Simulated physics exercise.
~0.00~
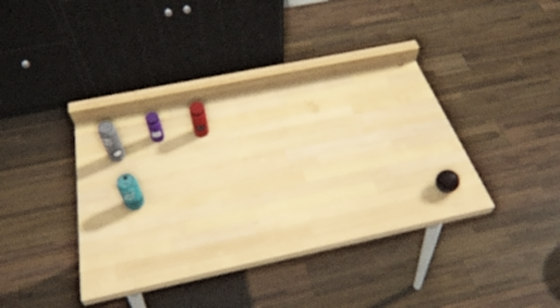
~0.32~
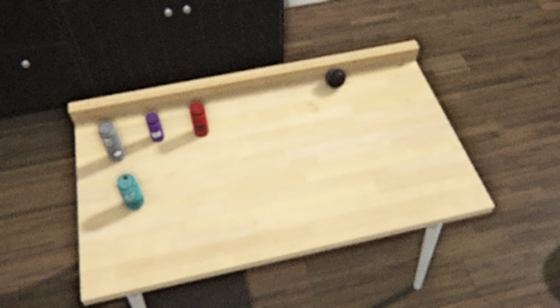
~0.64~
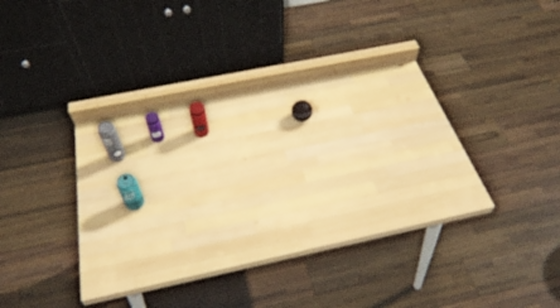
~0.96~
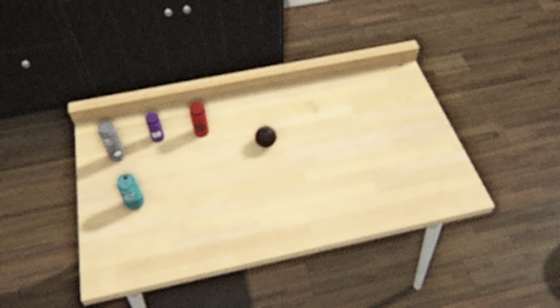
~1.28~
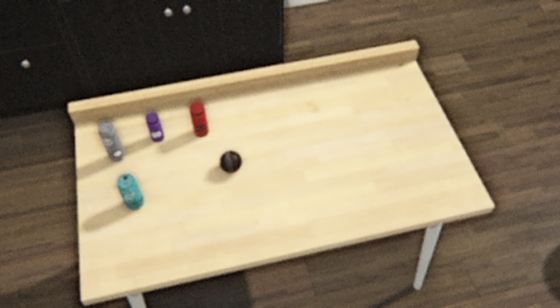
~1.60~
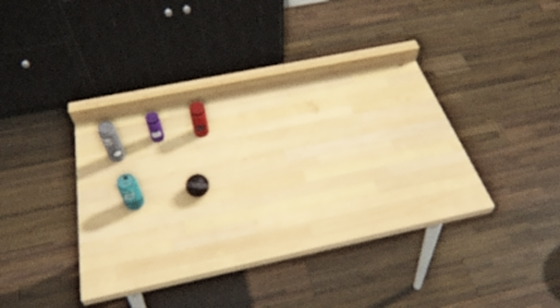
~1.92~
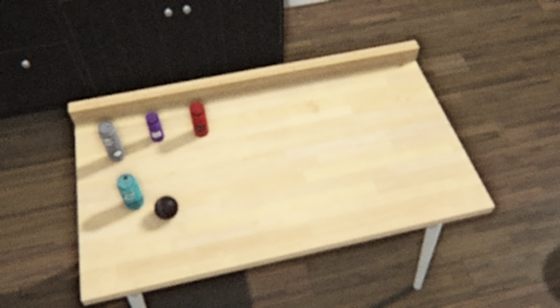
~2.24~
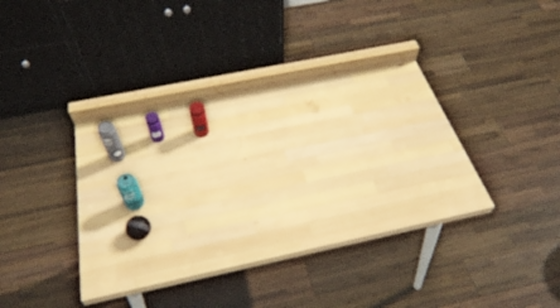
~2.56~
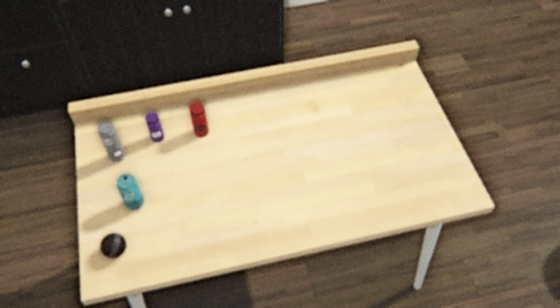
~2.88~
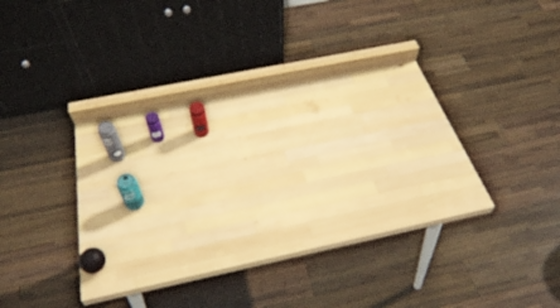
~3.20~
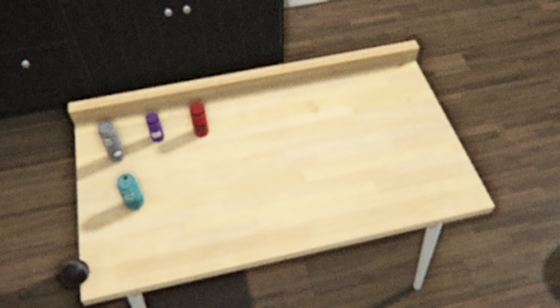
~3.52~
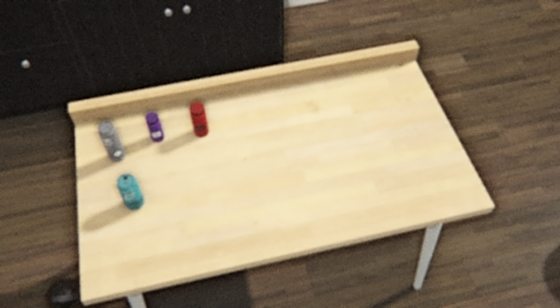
Black ball rebounding off a wooden table's raised back edge, rolling past four standing containers and dropping off the near left corner.
